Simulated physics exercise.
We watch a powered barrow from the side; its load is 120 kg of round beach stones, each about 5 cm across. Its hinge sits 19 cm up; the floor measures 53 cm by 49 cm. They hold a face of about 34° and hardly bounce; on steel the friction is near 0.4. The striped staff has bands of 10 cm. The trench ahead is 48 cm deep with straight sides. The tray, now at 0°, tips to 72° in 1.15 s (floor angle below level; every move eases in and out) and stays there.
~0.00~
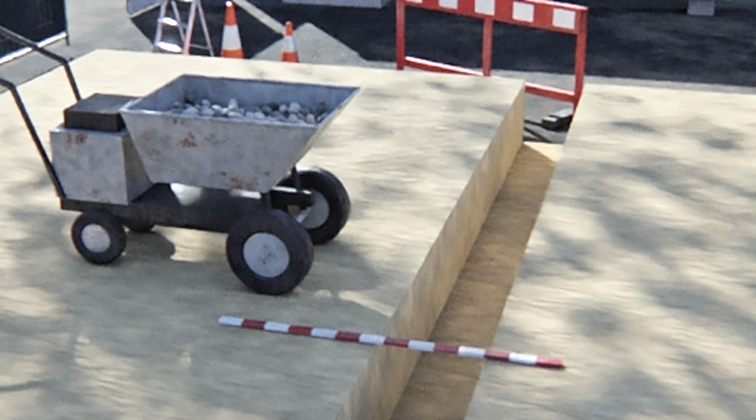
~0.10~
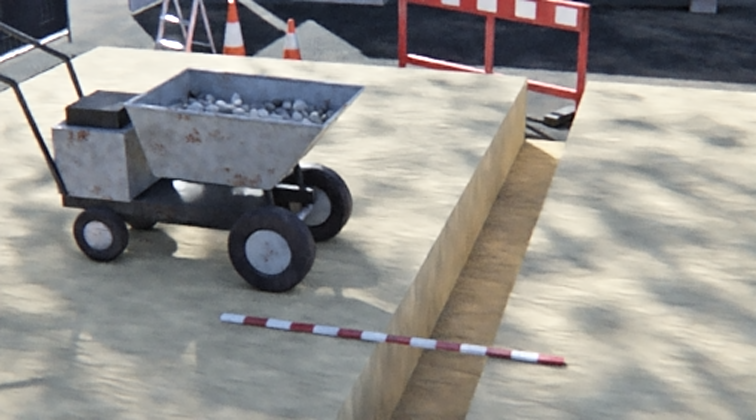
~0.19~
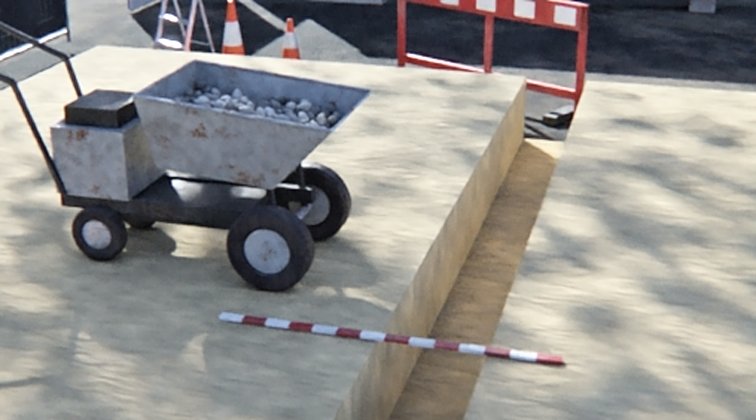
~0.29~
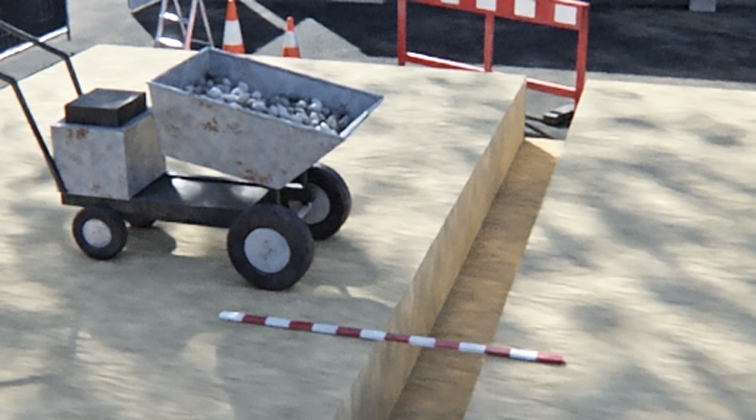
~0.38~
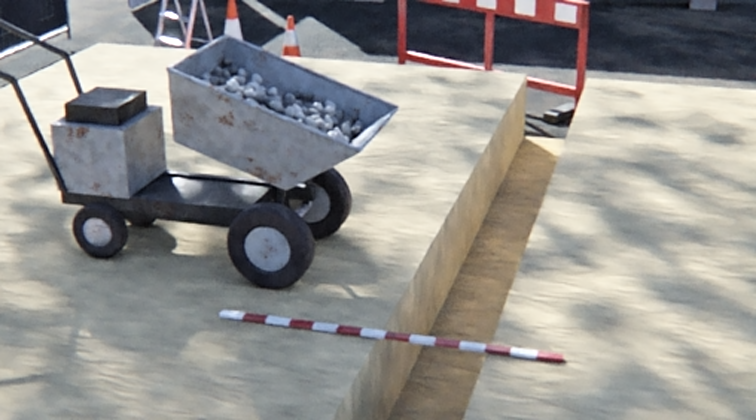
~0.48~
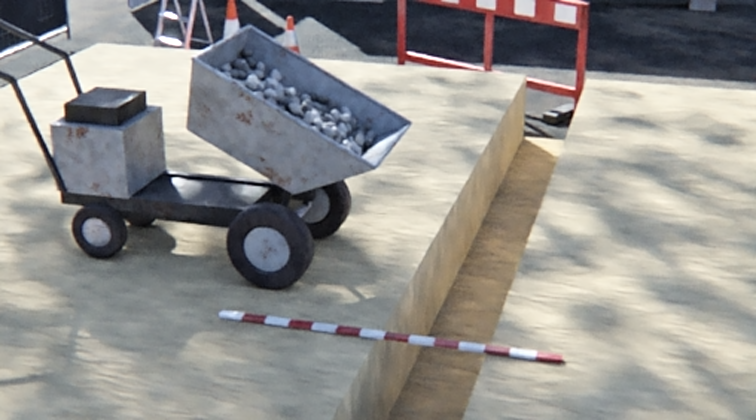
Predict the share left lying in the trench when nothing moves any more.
About 97 per cent.
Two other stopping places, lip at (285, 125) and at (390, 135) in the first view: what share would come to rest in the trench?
Near 100 per cent from the first place, 25 from the second.
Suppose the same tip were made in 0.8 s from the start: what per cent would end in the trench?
In that case some 90 per cent.
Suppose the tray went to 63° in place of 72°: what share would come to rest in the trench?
In that case some 95 per cent.
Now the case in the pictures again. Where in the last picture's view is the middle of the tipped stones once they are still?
Their middle is at about (470, 364).
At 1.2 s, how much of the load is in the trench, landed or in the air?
Some 45 per cent.
After 0.9 s the floor is at 61°; 100 % in the tray; the foremost stones are at (411, 213).
After 1.2 s the floor is at 72°; 53 % in the tray, 46 % in the trench, 2 % past the trench; the foremost stones are at (525, 294).
After 1.6 s the floor is at 72°; 17 % in the tray, 80 % in the trench, 3 % past the trench; the foremost stones are at (614, 318).
After 3.5 s the floor is at 72°; 0 % in the tray, 97 % in the trench, 3 % past the trench; the foremost stones are at (663, 326).
